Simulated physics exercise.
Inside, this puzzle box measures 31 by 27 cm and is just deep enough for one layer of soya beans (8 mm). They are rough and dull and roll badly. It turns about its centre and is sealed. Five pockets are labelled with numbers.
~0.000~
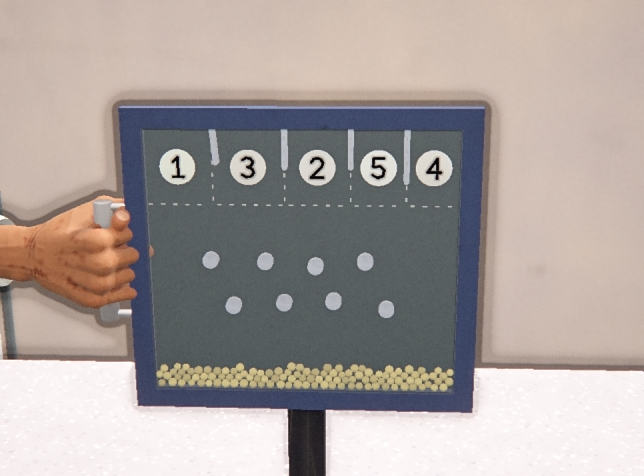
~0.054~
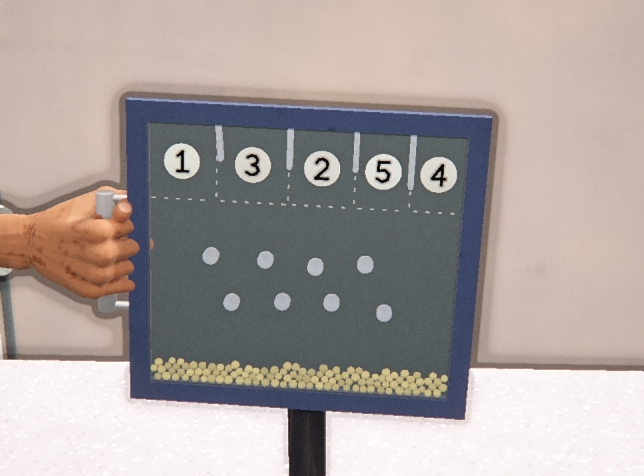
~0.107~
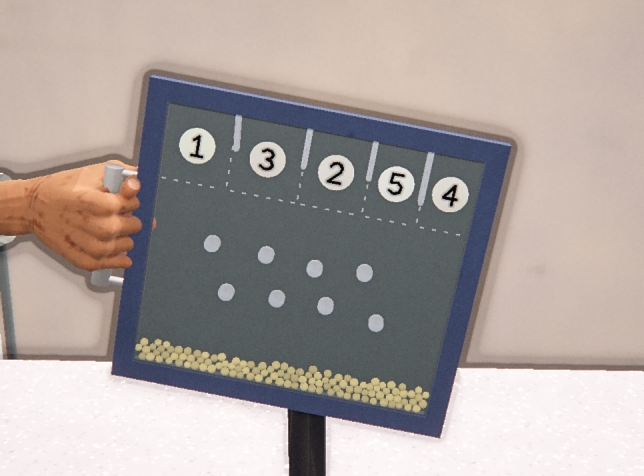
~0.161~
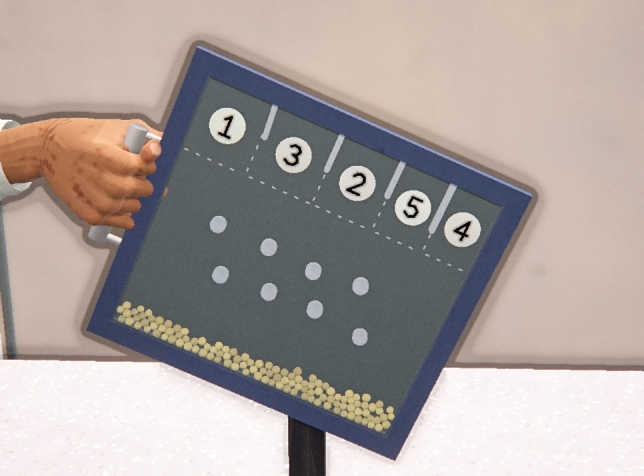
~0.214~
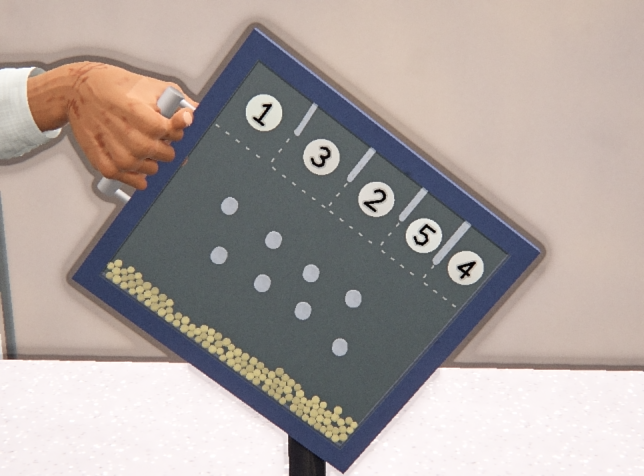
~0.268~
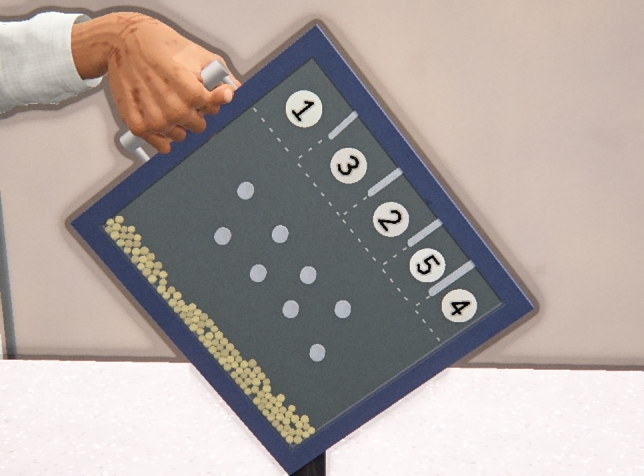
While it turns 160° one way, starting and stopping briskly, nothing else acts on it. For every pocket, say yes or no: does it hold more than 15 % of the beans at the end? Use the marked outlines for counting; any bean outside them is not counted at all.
Pocket 1: No; pocket 2: No; pocket 3: No; pocket 4: Yes; pocket 5: Yes.
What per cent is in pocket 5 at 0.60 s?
It works out at roughly 0 %.
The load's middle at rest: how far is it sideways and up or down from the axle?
The middle sits around 8 cm left of it and 12 cm below it.
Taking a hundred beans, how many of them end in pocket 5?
Roughly 25 per cent.
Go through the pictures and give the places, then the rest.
The first picture shows level; about 110 beans; beans centred (306, 378); top one (292, 367); no. 1 (177, 167), no. 2 (317, 168), no. 3 (248, 167), no. 4 (434, 168), no. 5 (379, 168).
The second picture shows turned 3° clockwise; beans centred (302, 378); top one (172, 361); 8 fixed pegs, one at (232, 302).
The third picture shows turned 11° clockwise; beans centred (288, 376); top one (144, 342); wall ends (237, 148), (304, 166), (369, 178), (420, 202).
The fourth picture shows turned 24° clockwise; beans centred (265, 371); top one (127, 306).
The fifth picture shows turned 38° clockwise; beans centred (240, 360); top one (118, 264).
The sixth picture shows turned 52° clockwise; beans centred (217, 343); top one (119, 220); no. 1 (304, 109), no. 2 (391, 219), no. 3 (349, 166), no. 4 (459, 306), no. 5 (427, 266).
After 0.44 s, it stands 97° clockwise; nothing in the marked areas.
After 0.60 s, it stands 139° clockwise; no. 4, 10 %.
After 0.75 s, it stands 160° clockwise; no. 4, 45 %, no. 5, 5 %.
All still by 1.6 s, it stands 160° clockwise; no. 1, 0 %, no. 2, 5 %, no. 3, 0 %, no. 4, 50 %, no. 5, 25 %, elsewhere 20 %.
